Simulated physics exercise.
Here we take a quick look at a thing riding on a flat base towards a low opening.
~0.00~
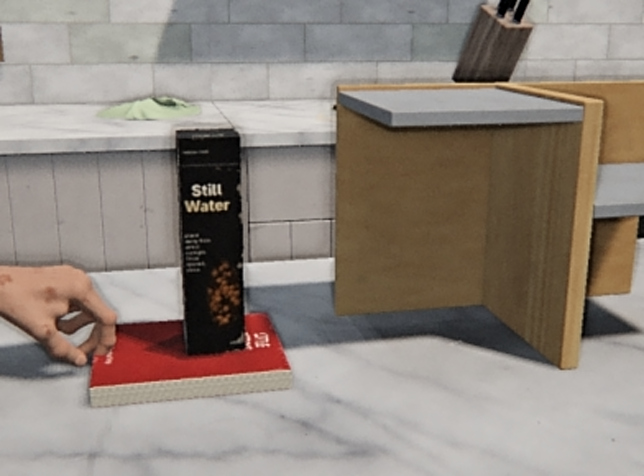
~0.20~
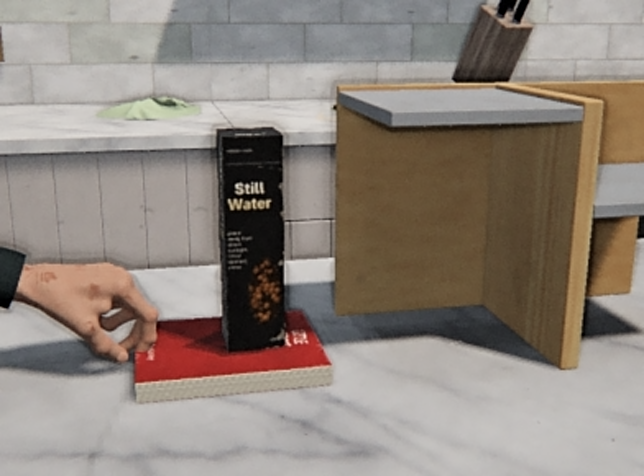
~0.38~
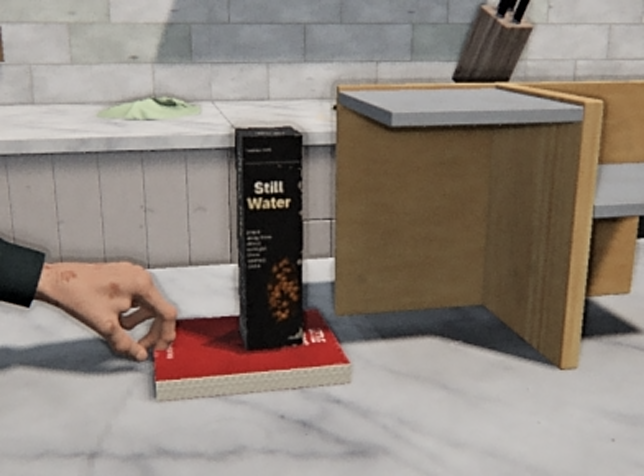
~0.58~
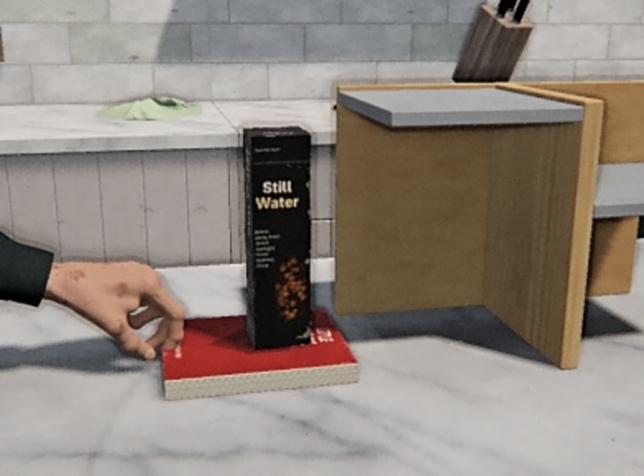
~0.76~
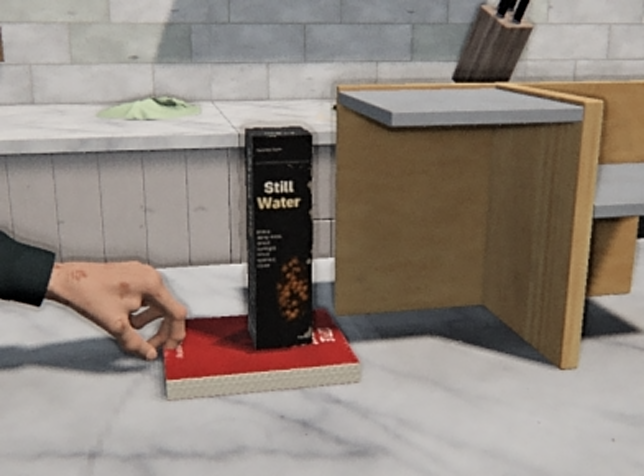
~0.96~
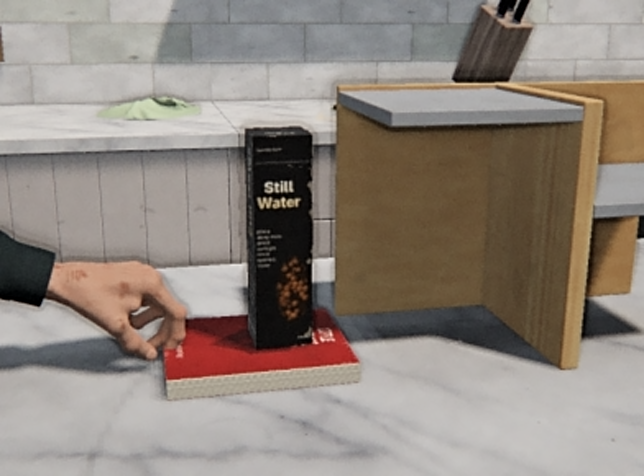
A hand slides a red book carrying a black carton rightward, slowing to a standstill.
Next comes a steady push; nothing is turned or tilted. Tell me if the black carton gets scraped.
It goes in freely.
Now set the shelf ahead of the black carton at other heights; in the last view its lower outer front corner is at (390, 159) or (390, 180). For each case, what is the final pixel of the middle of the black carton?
Final rest: (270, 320), then (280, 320).
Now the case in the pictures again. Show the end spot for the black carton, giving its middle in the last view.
You'll find it close to (466, 228).
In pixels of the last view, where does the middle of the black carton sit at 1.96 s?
Centre: Approx (359, 234).
After 1.96 s, black carton riding along near (359, 234).
In the end (3.6 s), the black carton passes below, near (466, 228).
